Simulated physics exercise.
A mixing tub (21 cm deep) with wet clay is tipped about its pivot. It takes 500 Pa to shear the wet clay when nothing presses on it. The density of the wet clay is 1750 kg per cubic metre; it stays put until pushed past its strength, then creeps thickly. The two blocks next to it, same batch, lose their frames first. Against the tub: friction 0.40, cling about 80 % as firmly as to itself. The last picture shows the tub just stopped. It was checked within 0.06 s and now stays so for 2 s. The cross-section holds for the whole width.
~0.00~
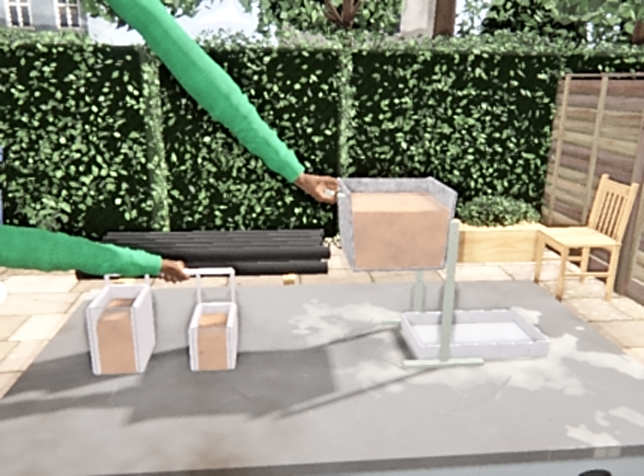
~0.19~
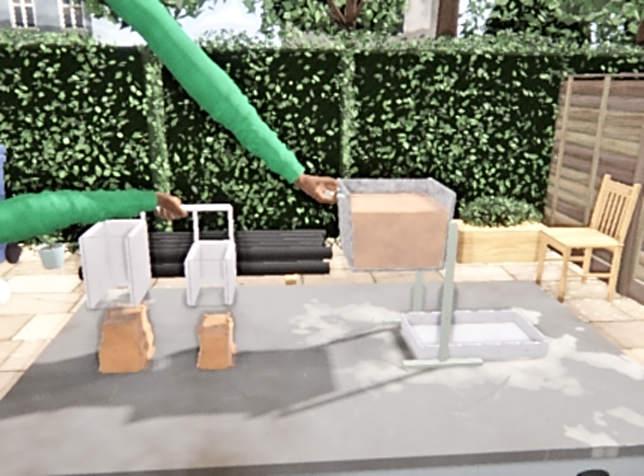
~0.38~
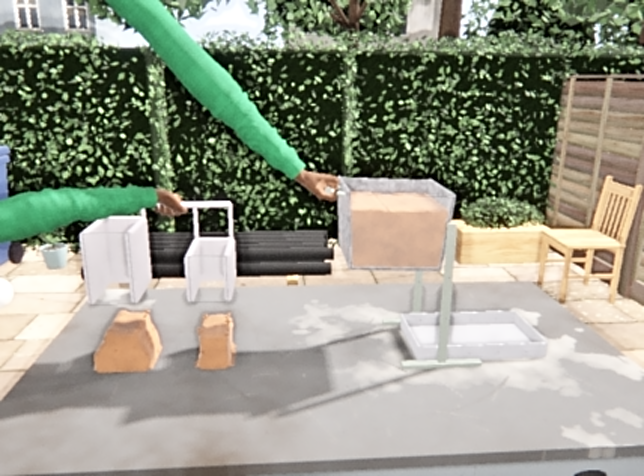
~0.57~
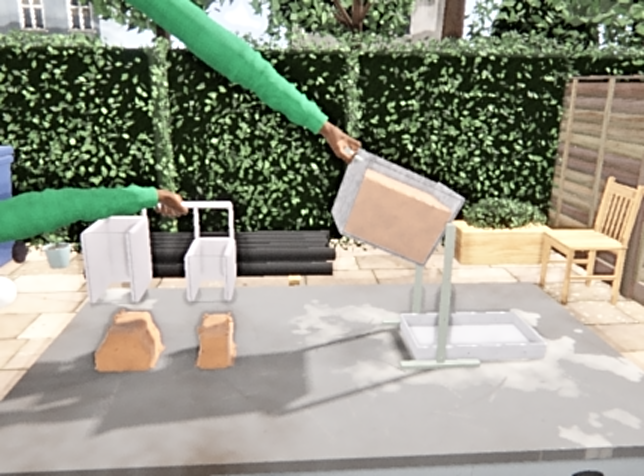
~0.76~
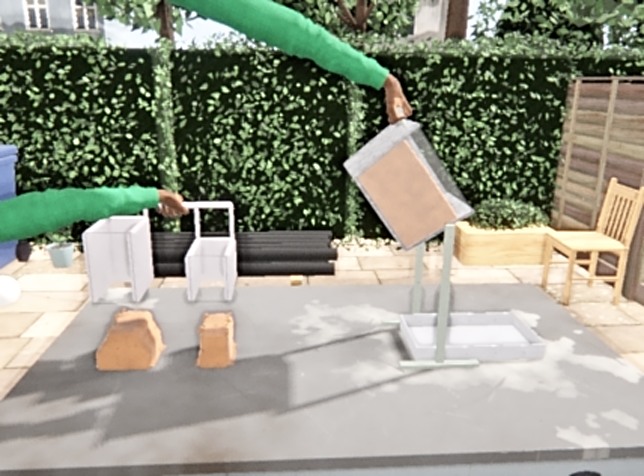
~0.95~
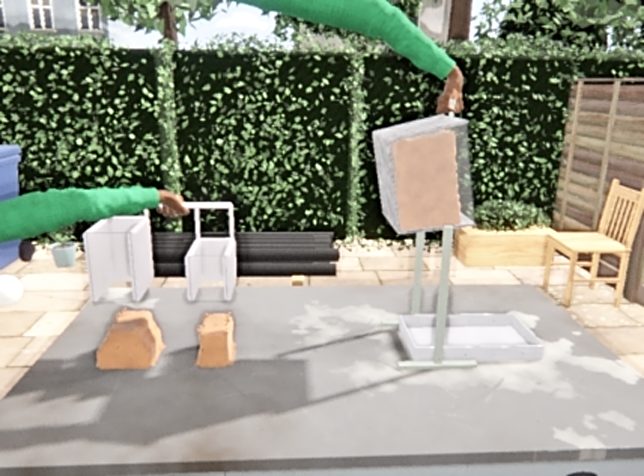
Two clear moulds are lifted by a green-sleeved arm off two brown clay blocks, and the left block slumps slightly; then another green-sleeved arm tilts a clear tub of clay clockwise on its stand until it is nearly upright.
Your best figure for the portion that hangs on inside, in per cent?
About 52 %.
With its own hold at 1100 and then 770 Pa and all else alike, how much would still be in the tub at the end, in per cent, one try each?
In turn about 100 %, 60 %.
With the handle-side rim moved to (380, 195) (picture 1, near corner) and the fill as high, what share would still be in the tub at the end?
It would be near 80 %.
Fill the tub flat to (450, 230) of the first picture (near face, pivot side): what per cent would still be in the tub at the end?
In that case some 80 per cent.
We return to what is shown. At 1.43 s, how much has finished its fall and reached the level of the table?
Near 3 %.
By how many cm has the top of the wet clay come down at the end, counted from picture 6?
Some 13 cm.
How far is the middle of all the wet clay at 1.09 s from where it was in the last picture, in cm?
About 5 cm.
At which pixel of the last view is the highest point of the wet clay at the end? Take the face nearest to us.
Near (414, 181).
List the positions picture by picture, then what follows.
The first frame shows handle-side rim at (352, 195), tilt 0 degrees; top of the wet clay at (436, 210); blocks stand 17 cm, 11 cm (left to right).
The second frame shows handle-side rim at (351, 196), tilt 0 degrees; top of the wet clay at (435, 210); blocks stand 15 cm, 11 cm (left to right).
The third frame shows handle-side rim at (351, 193), tilt 2 degrees; top of the wet clay at (360, 210); blocks stand 13 cm, 11 cm (left to right).
The fourth frame shows handle-side rim at (371, 159), tilt 23 degrees; top of the wet clay at (365, 178); blocks stand 13 cm, 11 cm (left to right).
The fifth frame shows handle-side rim at (419, 127), tilt 54 degrees; top of the wet clay at (403, 142); blocks stand 13 cm, 11 cm (left to right).
The sixth frame shows handle-side rim at (467, 124), tilt 80 degrees; top of the wet clay at (450, 133); blocks stand 13 cm, 11 cm (left to right).
After 1.09 s, the tub is at 80 degrees and holds 96 %.
After 1.26 s, the tub is at 80 degrees and holds 68 %.
After 1.43 s, the tub is at 80 degrees and holds 57 %.
After 1.60 s, the tub is at 80 degrees and holds 55 %.
After 2.95 s, at the end, the tub is at 80 degrees and holds 52 %.
